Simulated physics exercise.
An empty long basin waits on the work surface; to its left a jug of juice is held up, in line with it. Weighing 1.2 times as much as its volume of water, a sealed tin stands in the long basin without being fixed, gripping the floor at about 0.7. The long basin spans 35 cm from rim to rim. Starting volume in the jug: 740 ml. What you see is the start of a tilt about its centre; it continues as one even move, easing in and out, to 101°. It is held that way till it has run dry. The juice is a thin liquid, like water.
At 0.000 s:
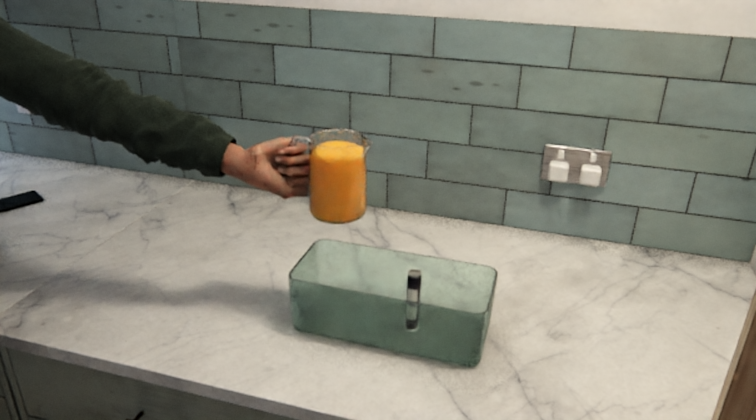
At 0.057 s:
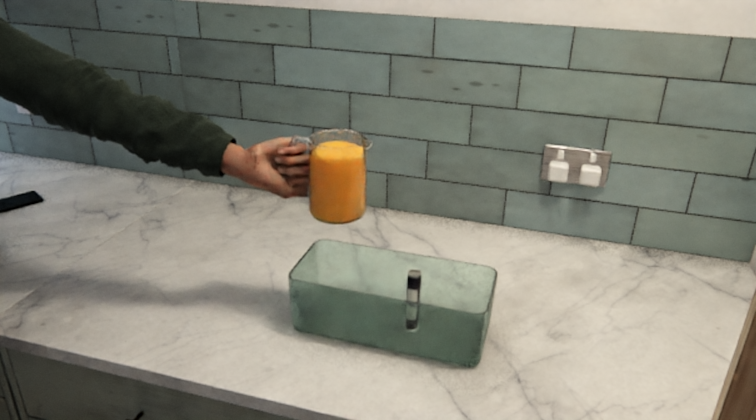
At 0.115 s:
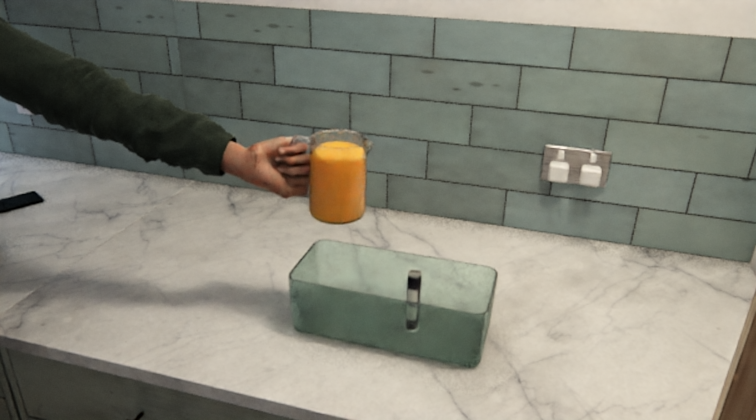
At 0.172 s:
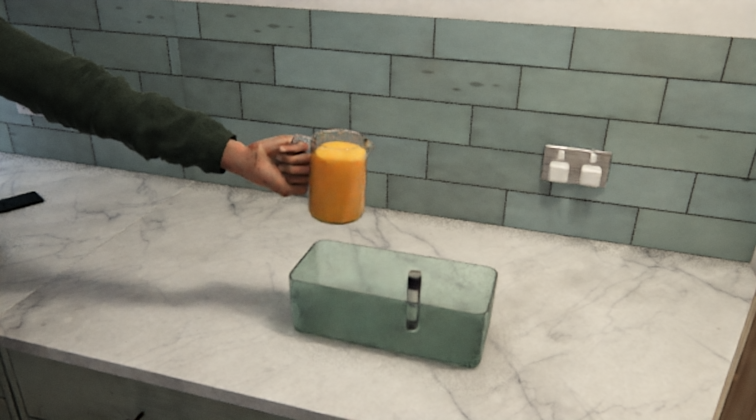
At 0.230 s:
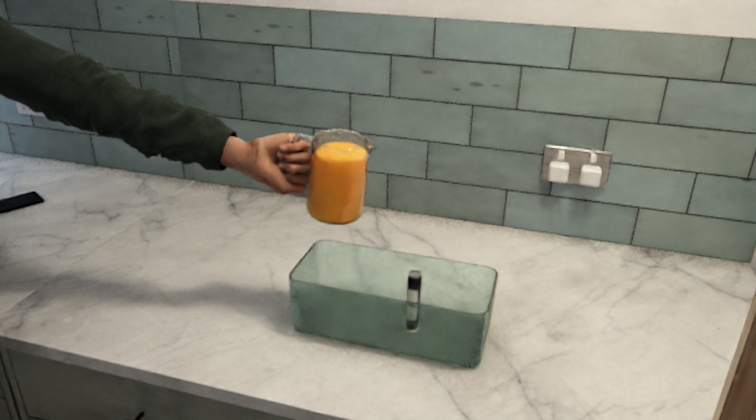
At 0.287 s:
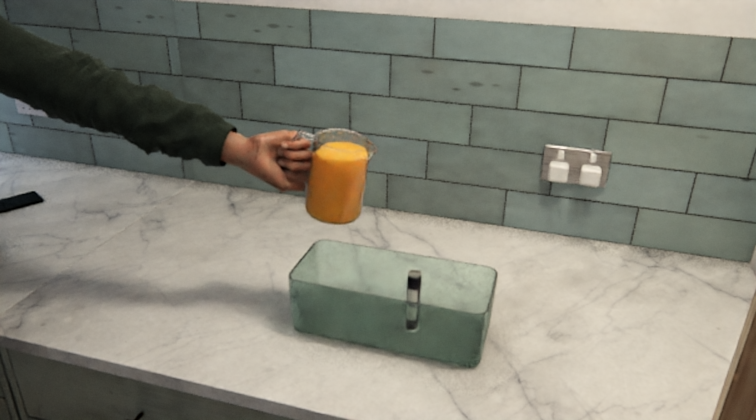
At the start, a hand reaching in from the left holds a clear jug of orange juice above an empty, greenish long basin on a marble work surface. The jug stays almost still, then leans slightly to the right, with the juice still inside and the basin unmoved.
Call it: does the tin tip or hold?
It tips.
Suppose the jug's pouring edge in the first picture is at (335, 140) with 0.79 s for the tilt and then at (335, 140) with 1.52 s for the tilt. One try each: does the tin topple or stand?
Trial 1 - tin stays standing; trial 2 - tin stays standing.
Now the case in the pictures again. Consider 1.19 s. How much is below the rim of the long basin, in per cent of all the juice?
Near 28 in a hundred.
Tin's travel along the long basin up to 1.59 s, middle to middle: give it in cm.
Estimate: Around 1 cm.
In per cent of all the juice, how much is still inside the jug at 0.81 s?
Still held: Roughly 92 % of the total.
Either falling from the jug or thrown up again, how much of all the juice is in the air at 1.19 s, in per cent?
Estimated airborne part: Roughly 20 per cent.
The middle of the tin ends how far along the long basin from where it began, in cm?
Net tin displacement: Roughly 7.5 cm.
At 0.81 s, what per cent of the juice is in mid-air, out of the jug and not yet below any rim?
Close to 8 in a hundred.
Then, 0.81 s in, the tilt is 55° and 91 per cent is still to pour; the tin stands where it began.
Then, 1.19 s in, the tilt is 90° and 51 per cent is still to pour; the tin stands where it began.
Then, 1.59 s in, the tilt is 101° and 10 per cent is still to pour; the tin leans 6°.
Then, 2.02 s in, the tilt is 101° and 1 per cent is still to pour; the tin lies on its side.
Finally, the tin lies on its side.
